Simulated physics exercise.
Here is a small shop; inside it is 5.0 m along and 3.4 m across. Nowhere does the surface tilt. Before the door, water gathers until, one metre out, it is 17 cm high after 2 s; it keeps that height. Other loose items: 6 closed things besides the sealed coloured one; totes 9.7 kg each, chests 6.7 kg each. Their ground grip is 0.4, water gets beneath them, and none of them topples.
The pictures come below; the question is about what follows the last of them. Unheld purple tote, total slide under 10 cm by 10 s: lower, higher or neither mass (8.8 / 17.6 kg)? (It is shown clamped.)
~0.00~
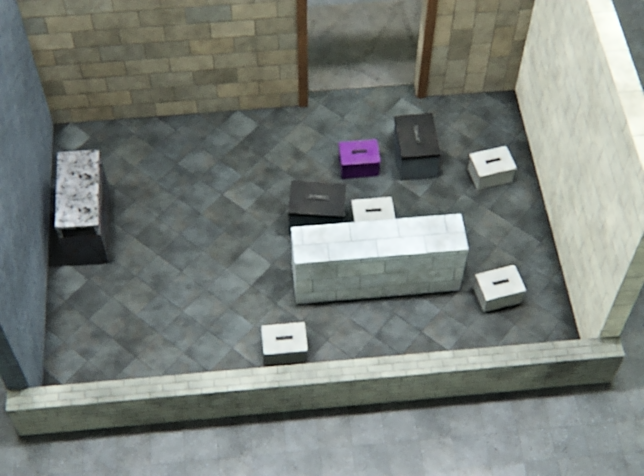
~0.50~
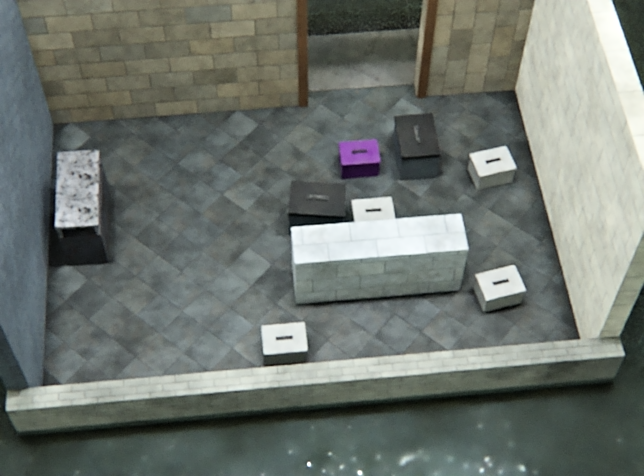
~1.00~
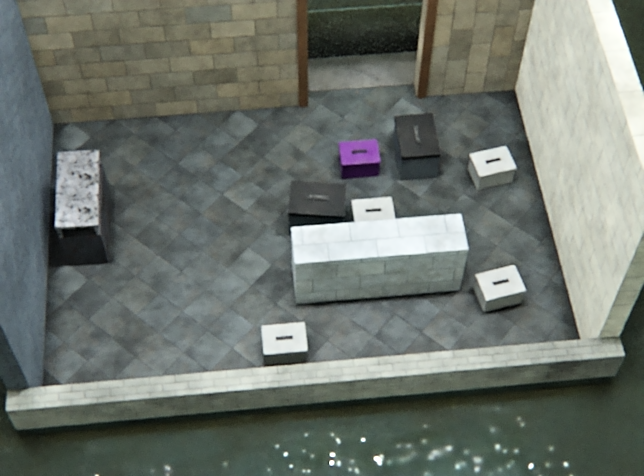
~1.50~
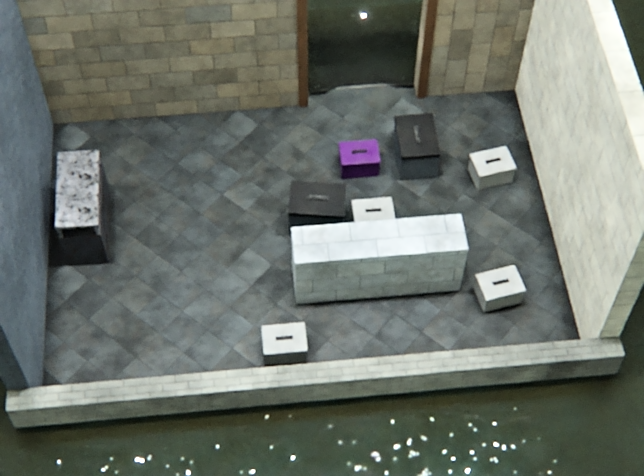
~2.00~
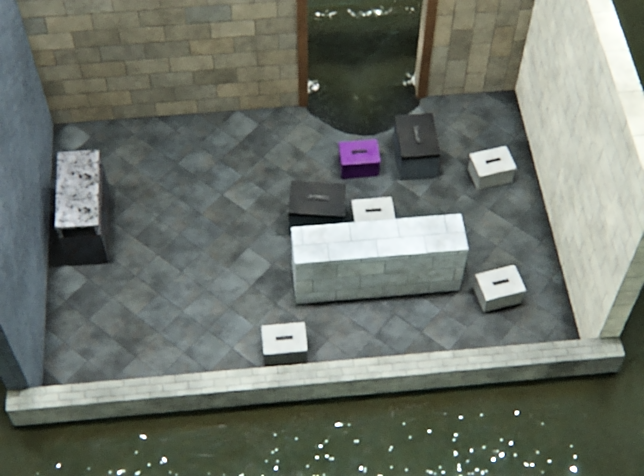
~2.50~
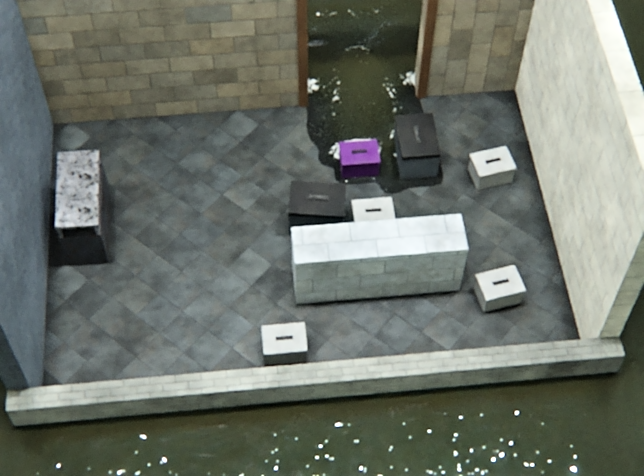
It stays steady with neither amount.
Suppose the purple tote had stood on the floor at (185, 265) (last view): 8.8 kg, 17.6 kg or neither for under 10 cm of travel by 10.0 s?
Just the heavier works.
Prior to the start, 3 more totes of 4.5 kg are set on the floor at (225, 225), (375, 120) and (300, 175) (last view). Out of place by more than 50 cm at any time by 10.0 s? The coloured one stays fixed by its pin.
In that order: Past it, past it, over.
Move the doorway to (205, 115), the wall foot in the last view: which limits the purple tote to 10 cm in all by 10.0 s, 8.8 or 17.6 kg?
Lab note: Lower mass sufficient.
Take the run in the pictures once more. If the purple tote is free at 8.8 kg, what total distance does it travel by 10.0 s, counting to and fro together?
Close to 300 centimetres all told.
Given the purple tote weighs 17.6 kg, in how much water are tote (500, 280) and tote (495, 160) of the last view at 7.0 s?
First about 5 cm, second about 6 cm.
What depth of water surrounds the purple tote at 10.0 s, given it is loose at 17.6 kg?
Close to 7 cm deep.
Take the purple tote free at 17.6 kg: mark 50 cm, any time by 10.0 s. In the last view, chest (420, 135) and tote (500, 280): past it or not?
First above the mark, then above the mark.
After 3.5 s the purple tote would be 66 cm from its start with 8.8 kg and 37 cm from its start with 17.6 kg; 7 cm of water round it then.
After 4.5 s the purple tote would be 86 cm from its start with 8.8 kg and 46 cm from its start with 17.6 kg; 5 cm of water round it then.
After 7.0 s the purple tote would be 191 cm from its start with 8.8 kg and 46 cm from its start with 17.6 kg; 7 cm of water round it then.
After 10.0 s the purple tote would be 232 cm from its start with 8.8 kg and 46 cm from its start with 17.6 kg; 7 cm of water round it then.
